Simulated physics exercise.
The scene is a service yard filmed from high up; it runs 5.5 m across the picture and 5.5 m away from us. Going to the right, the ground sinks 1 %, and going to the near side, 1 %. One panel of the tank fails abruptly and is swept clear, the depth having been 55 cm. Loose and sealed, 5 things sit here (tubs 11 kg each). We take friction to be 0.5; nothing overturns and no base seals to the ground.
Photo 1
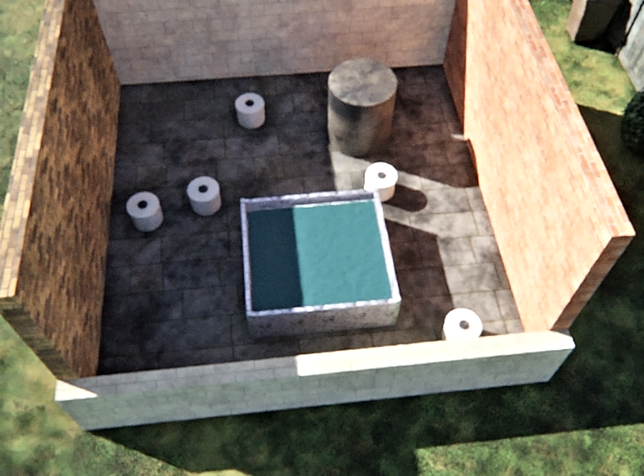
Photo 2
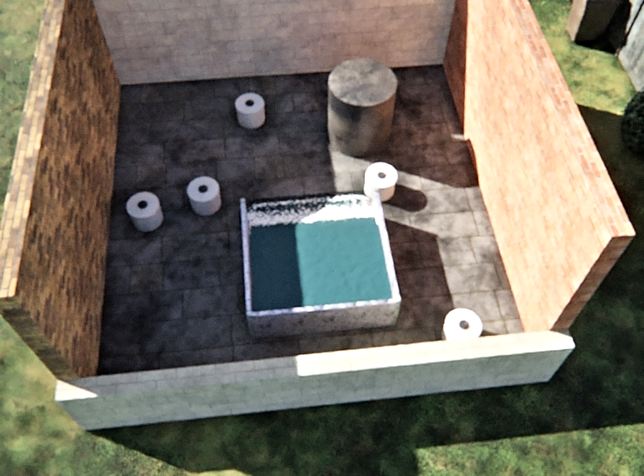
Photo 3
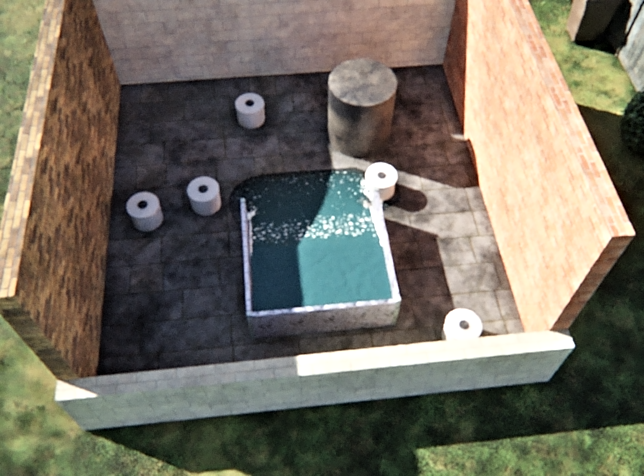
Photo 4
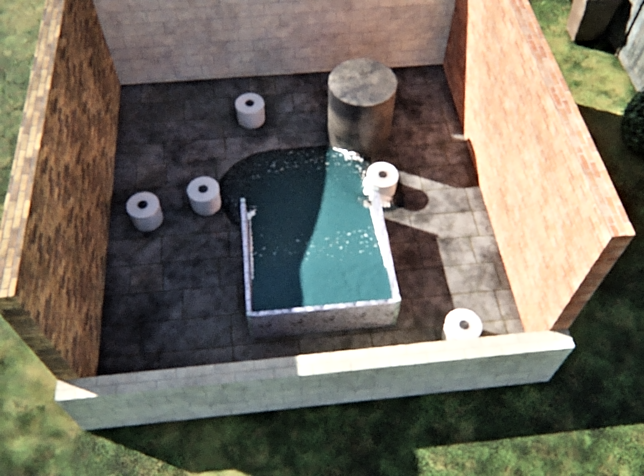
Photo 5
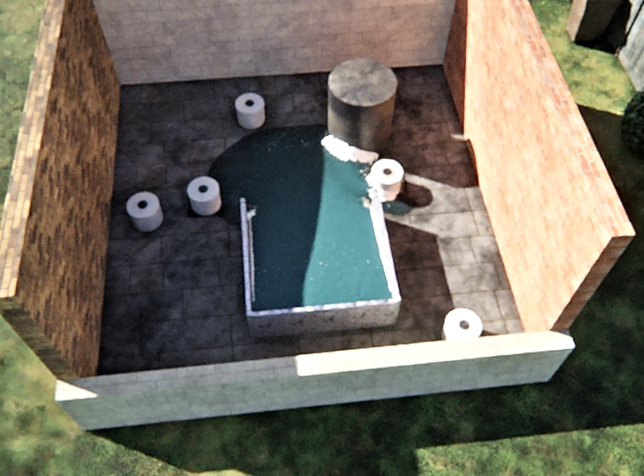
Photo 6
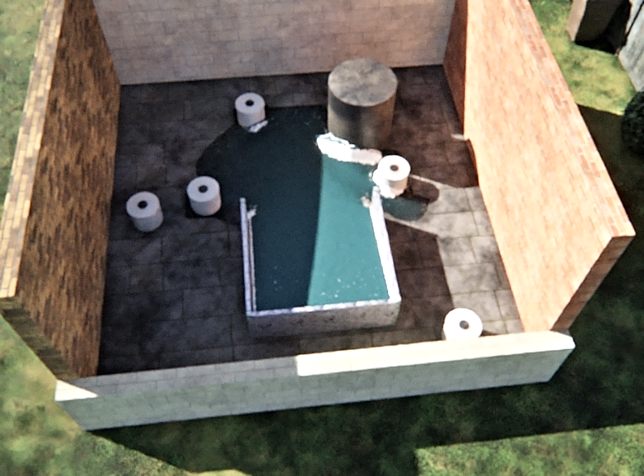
Teal water pouring from the far side of a tank in a walled yard, spreading around a pillar and nudging one white tub.
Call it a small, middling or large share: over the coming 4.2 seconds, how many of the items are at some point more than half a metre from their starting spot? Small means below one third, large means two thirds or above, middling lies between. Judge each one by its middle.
Middling.
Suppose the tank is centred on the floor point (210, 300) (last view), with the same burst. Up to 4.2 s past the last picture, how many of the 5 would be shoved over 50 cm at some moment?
The count would be 3.
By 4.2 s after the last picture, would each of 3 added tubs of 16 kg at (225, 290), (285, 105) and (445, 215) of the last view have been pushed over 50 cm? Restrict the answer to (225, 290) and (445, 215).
Result in order: Not exceeded; not exceeded.
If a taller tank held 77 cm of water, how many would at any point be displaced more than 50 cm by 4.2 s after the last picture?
You'd get 3 in that case.
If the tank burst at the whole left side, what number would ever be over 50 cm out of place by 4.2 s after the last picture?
The answer would then be 3.
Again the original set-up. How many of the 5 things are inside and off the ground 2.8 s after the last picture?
I count 1.
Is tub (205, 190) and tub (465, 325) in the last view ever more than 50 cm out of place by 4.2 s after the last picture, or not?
Taking them in turn: The first is below the mark and the second is below the mark.
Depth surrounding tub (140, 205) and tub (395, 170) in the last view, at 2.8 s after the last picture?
Close to 2 and 5 centimetres.
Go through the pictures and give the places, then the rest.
In the first frame, a tub at (381, 175), on the bottom; a tub at (203, 189) rests on the ground; water covers 3.0 m2; 0 of 5 have shifted.
In the second frame, a tub at (381, 175) rests on the ground; a tub at (203, 189) rests on the ground; 3.8 m2 under water; 0 of 5 have shifted.
In the third frame, a tub at (381, 175) rests on the ground; a tub at (203, 189), on the bottom; 4.8 m2 under water; 0 of 5 have shifted.
In the fourth frame, a tub at (382, 175) rests on the ground; a tub at (203, 189) rests on the ground; water covers 6.0 m2; 0 of 5 have shifted.
In the fifth frame, a tub at (387, 172) rests on the ground, 12 cm from its start; a tub at (203, 189), on the bottom; 7.1 m2 under water; 1 of 5 have shifted.
In the sixth frame, a tub at (394, 168) rests on the ground, 24 cm from its start; a tub at (203, 189), on the bottom; 8.2 m2 under water; 1 of 5 have shifted.
Then, 0.4 s after the last picture 0 of 5 are over 50 cm from their spots; 0 afloat.
Then, 1.5 s after the last picture 2 of 5 are over 50 cm from their spots; 1 afloat.
Then, 2.8 s after the last picture 2 of 5 are over 50 cm from their spots; 1 afloat.
Then, 4.2 s after the last picture 3 of 5 are over 50 cm from their spots, and 3 have been at some point; 0 afloat.
